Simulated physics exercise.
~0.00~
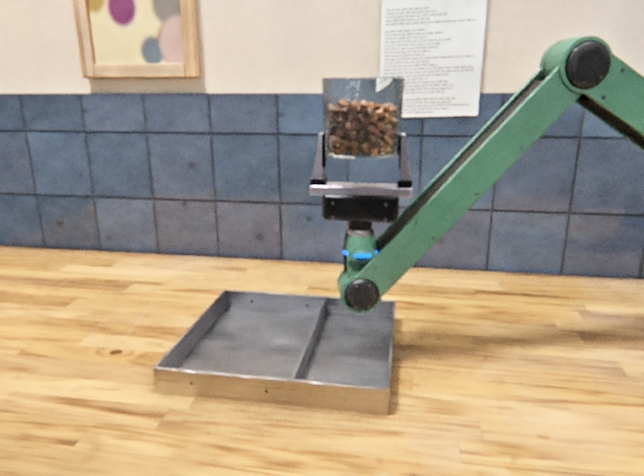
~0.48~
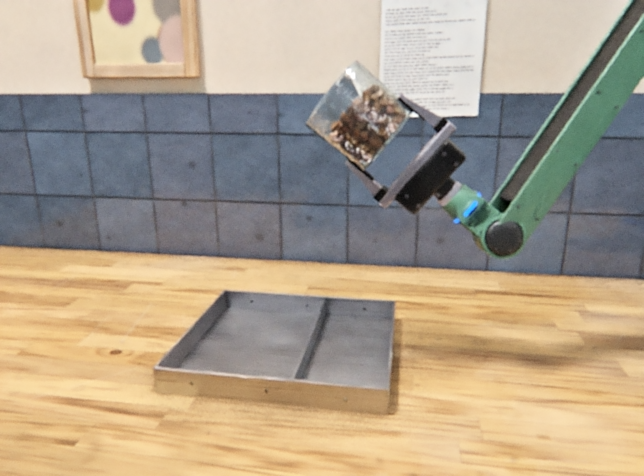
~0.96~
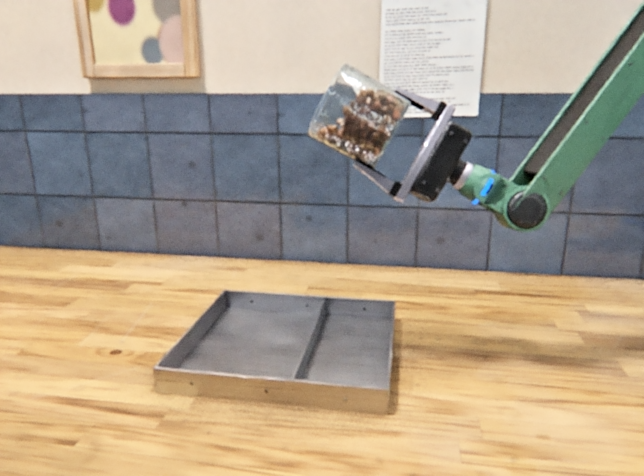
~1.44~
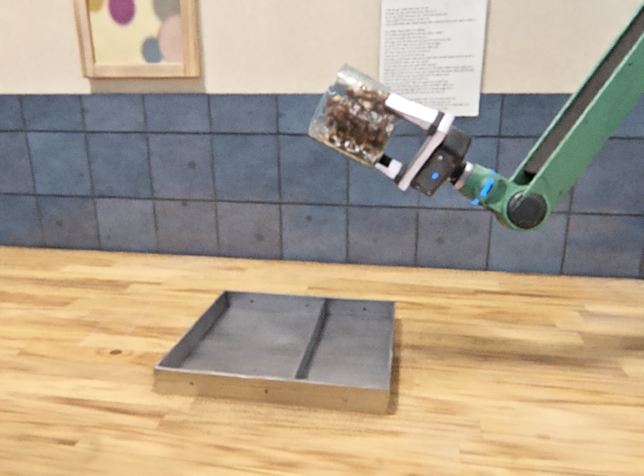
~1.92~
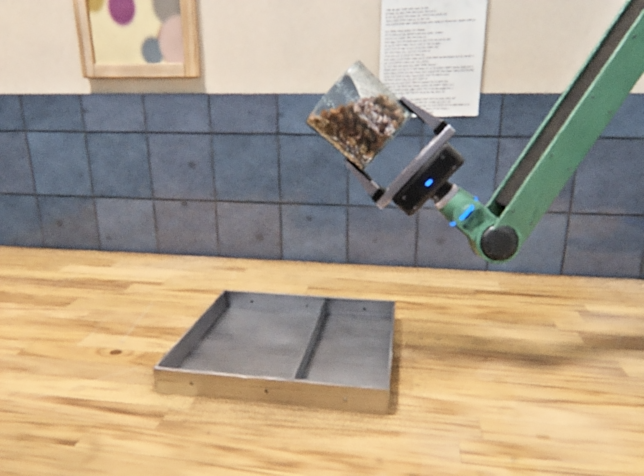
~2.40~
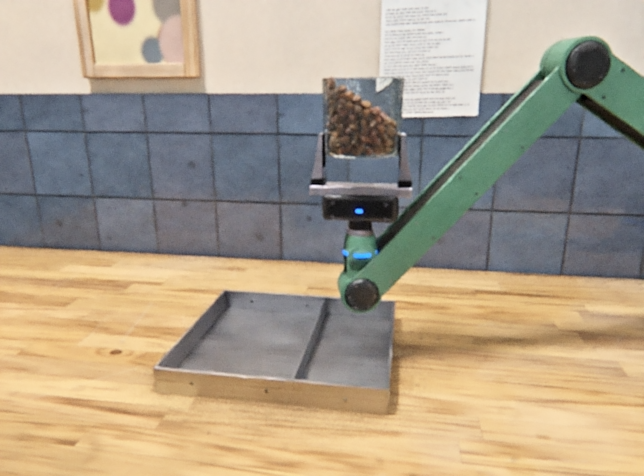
Above a divided metal tray on a wooden table, a green robot arm held up a clear container of brown pellets, tipped it steeply to the left, rolled it over, then brought it back upright, with the pellets still inside and the tray empty.
